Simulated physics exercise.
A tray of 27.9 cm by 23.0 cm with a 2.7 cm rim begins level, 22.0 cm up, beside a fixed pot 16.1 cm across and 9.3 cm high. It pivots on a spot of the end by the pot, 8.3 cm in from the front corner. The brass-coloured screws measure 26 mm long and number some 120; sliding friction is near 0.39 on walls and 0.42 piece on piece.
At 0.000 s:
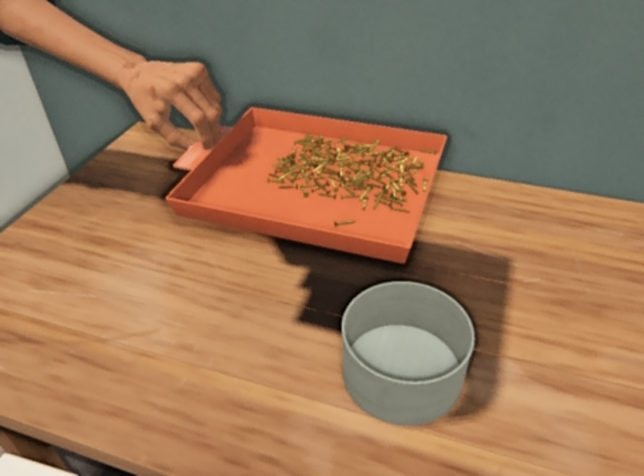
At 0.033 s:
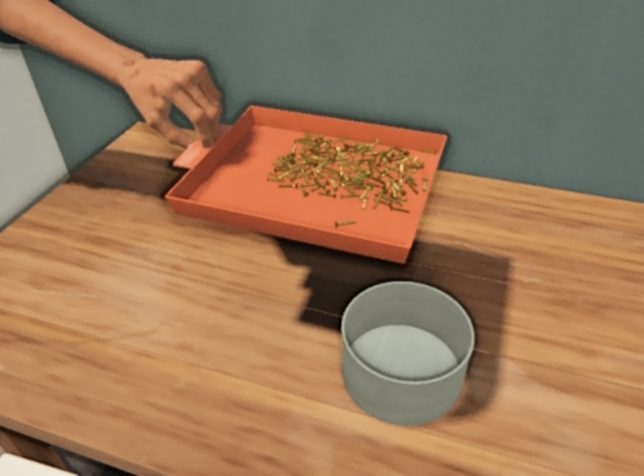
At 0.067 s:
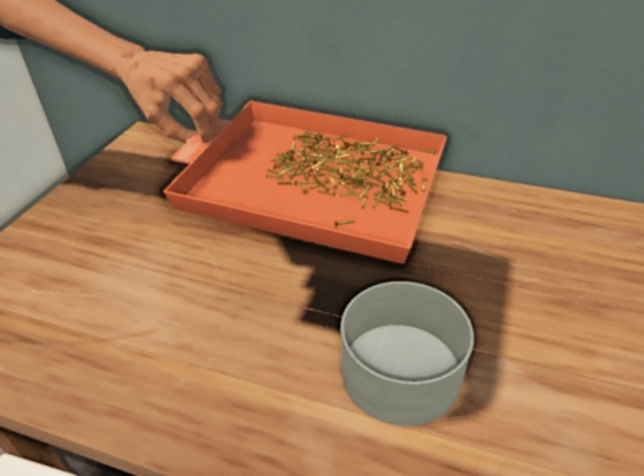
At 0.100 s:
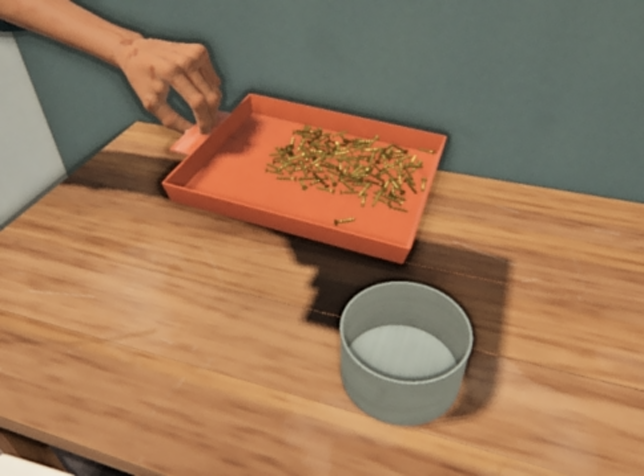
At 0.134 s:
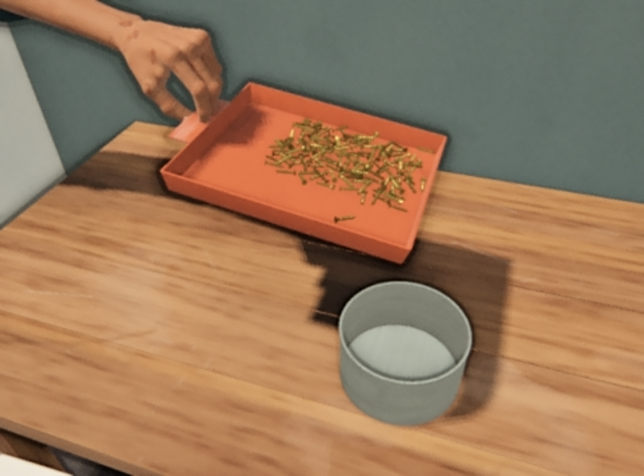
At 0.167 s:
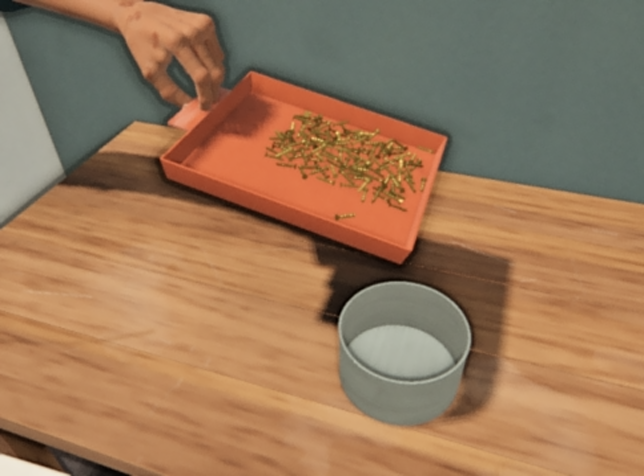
A hand at the upper left holds the handle of a shallow orange tray above a striped wooden tabletop, seen from above at an angle against a dark teal wall. Small brass-coloured pieces lie scattered toward the tray's right side, with a round grey-green pot below at the right. The tray starts level, then the hand raises its left end, tilting it slightly down to the right, while the pieces barely shift.
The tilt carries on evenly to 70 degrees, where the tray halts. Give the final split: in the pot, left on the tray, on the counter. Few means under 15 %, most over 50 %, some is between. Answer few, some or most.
Pot few, tray most, counter some.
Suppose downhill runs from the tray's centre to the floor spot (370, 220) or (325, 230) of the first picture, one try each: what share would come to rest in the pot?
About 40 and 30 per cent.
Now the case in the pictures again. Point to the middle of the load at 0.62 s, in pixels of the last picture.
Near (427, 171).
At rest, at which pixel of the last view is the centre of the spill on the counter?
Around (464, 300).
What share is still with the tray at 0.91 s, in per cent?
Some 70 per cent of the load.
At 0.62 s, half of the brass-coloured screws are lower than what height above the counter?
Roughly 24 cm.
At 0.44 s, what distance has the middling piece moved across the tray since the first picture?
Some 2 cm.
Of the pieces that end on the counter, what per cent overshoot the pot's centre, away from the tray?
About 80 per cent.
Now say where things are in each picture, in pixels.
In the first frame, tray tilt 0 degrees, front corners at (172, 196) and (406, 244); middle of the pieces at (351, 168); pot at (407, 328).
In the second frame, tray tilt 0 degrees, front corners at (172, 195) and (406, 244); middle of the pieces at (351, 168).
In the third frame, tray tilt 2 degrees, front corners at (170, 190) and (406, 244); middle of the pieces at (351, 166).
In the fourth frame, tray tilt 5 degrees, front corners at (169, 182) and (406, 244), lowest corner right front; middle of the pieces at (350, 163).
In the fifth frame, tray tilt 8 degrees, front corners at (167, 170) and (407, 245), lowest corner right front; middle of the pieces at (350, 159).
In the sixth frame, tray tilt 12 degrees, front corners at (167, 158) and (408, 246), lowest corner right front; middle of the pieces at (350, 155); pot at (404, 328). Its pace works out near 110 degrees a second.
Then, at 0.44 s, tilt 41 degrees; the tray holds 100 %, the pot 0 %.
After 0.62 s, tilt 61 degrees; the tray holds 100 %, the pot 0 %.
Then, at 0.91 s, tilt 70 degrees; the tray holds 70 %, the pot 0 %.
By 2.2 s all is still; pot 5 %, tray 70 %, counter 30 %.
